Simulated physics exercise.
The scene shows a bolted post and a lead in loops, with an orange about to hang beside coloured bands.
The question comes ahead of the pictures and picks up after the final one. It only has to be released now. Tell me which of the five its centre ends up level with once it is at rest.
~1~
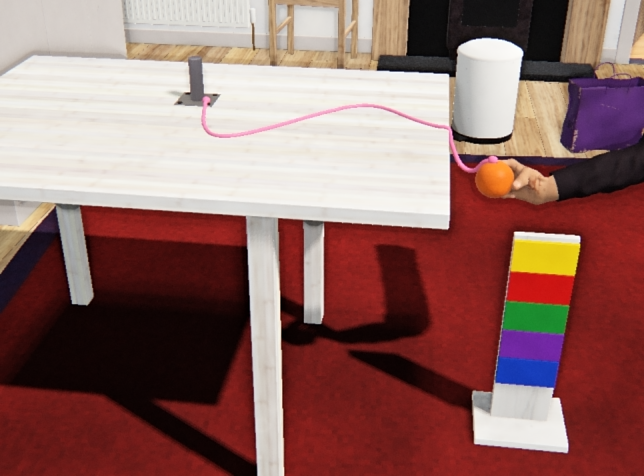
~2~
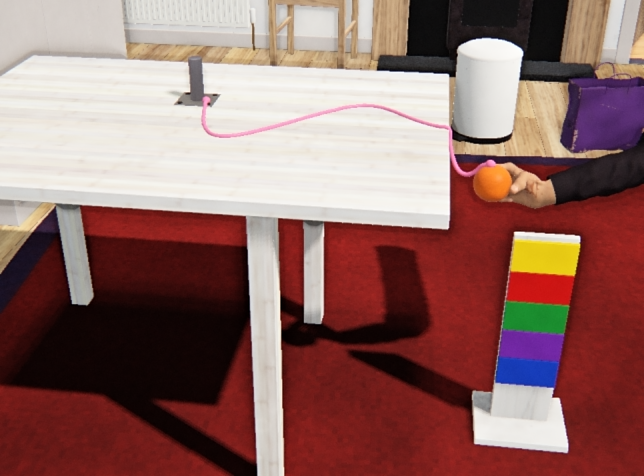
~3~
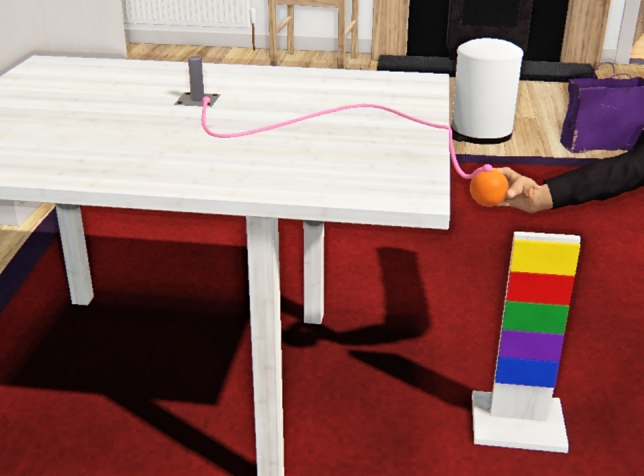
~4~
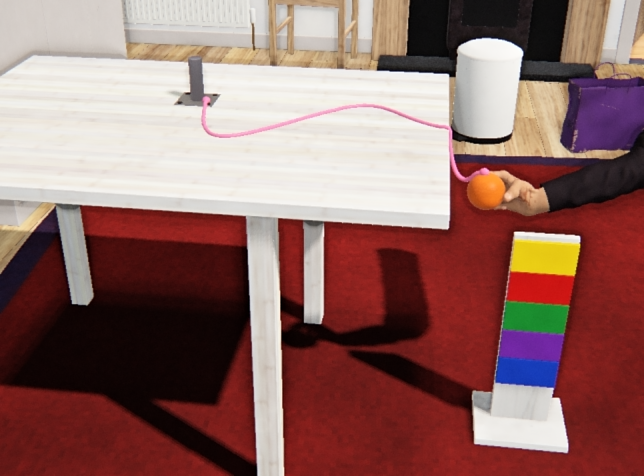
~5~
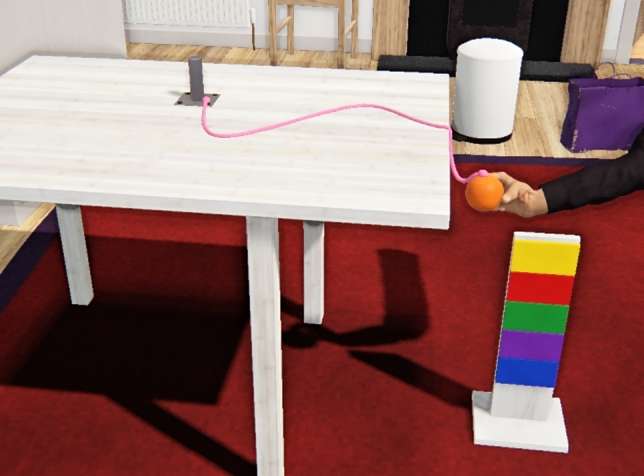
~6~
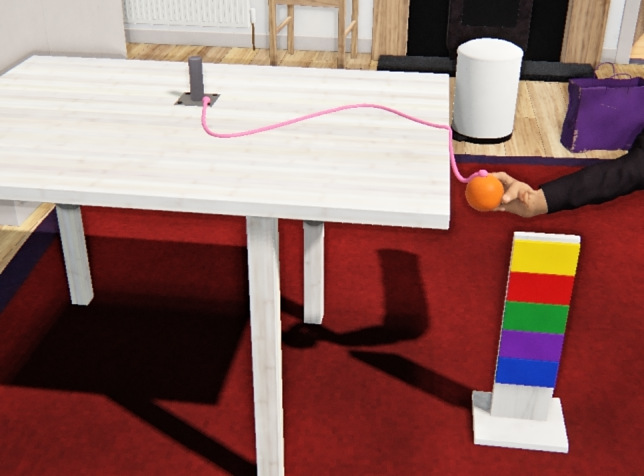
Its centre ends up level with purple.
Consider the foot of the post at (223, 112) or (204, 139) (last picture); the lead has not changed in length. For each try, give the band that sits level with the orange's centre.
Trial 1 - blue; trial 2 - blue.
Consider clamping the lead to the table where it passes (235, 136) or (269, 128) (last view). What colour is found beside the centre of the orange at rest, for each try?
In order: Red; red.
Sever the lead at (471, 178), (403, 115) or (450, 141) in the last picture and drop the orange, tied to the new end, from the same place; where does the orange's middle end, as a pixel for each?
About (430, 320), then (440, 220), then (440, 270).
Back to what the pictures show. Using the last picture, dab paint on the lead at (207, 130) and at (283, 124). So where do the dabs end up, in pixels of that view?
In that view they sit near (284, 111) and near (368, 123).
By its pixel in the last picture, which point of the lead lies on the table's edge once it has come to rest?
(349, 107), give or take.
Soon after, orange near (453, 325); level with purple.
Then, orange near (418, 329); level with purple.
At rest, orange near (431, 332); level with purple. Its middle rests at the purple band.
